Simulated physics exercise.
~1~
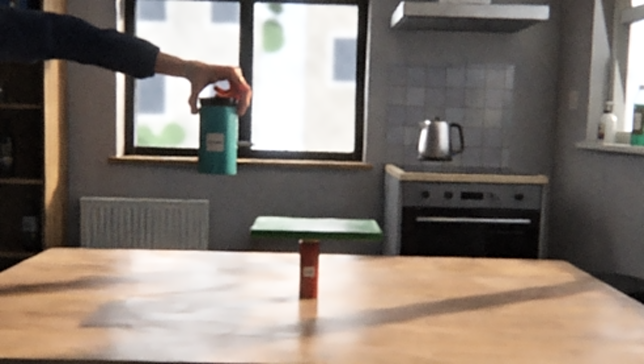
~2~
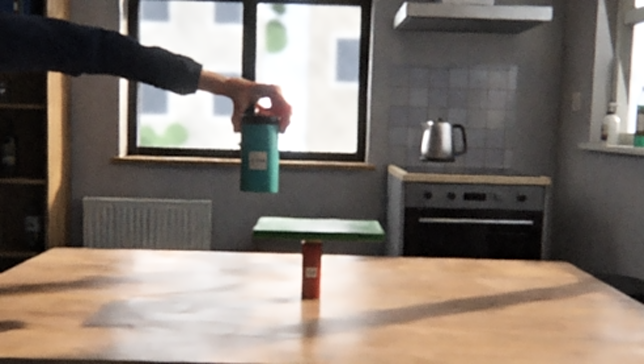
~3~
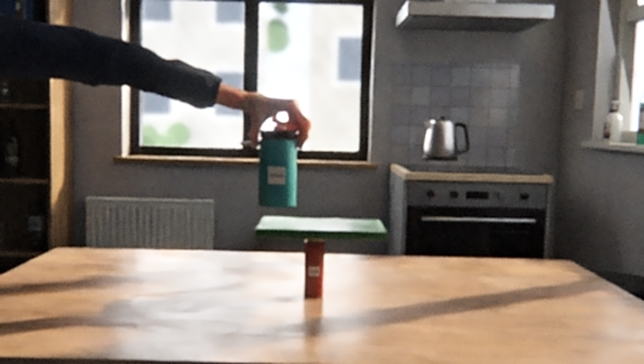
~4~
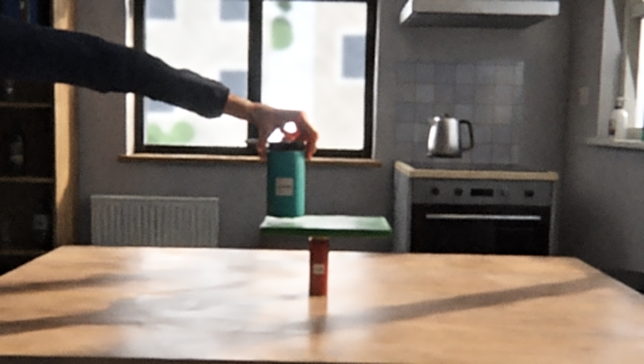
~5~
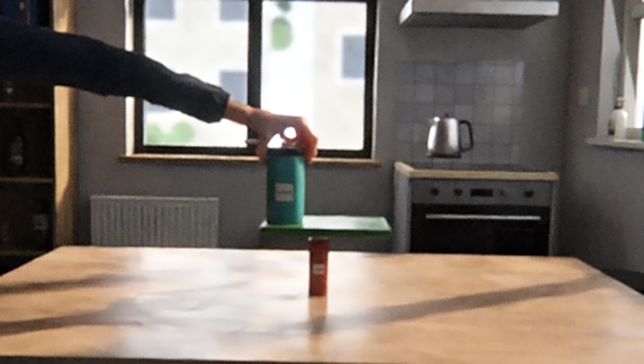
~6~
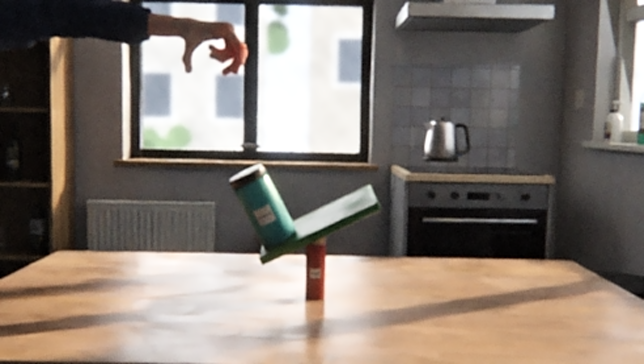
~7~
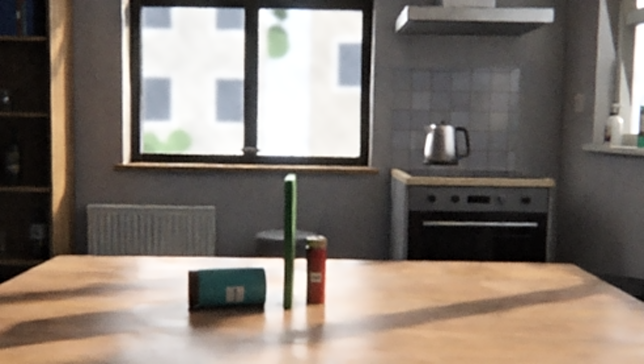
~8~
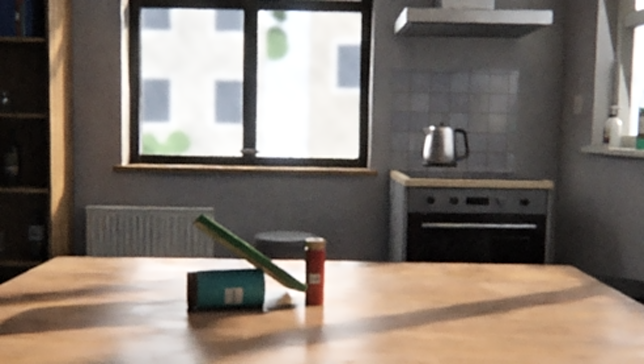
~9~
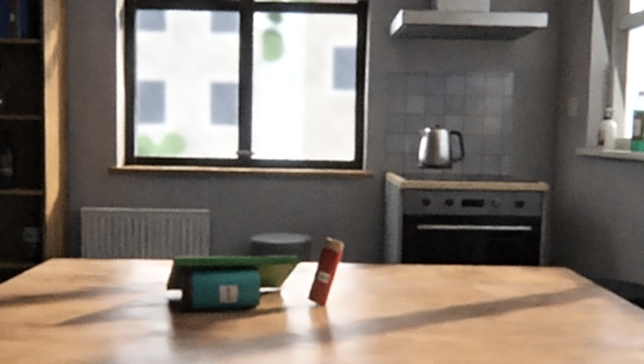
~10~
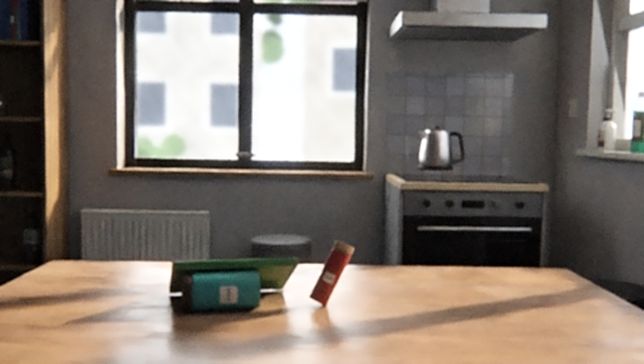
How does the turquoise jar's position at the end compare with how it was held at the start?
At the start the hand holds the turquoise jar upright above the table, and at the end it is lying on its side on the tabletop.
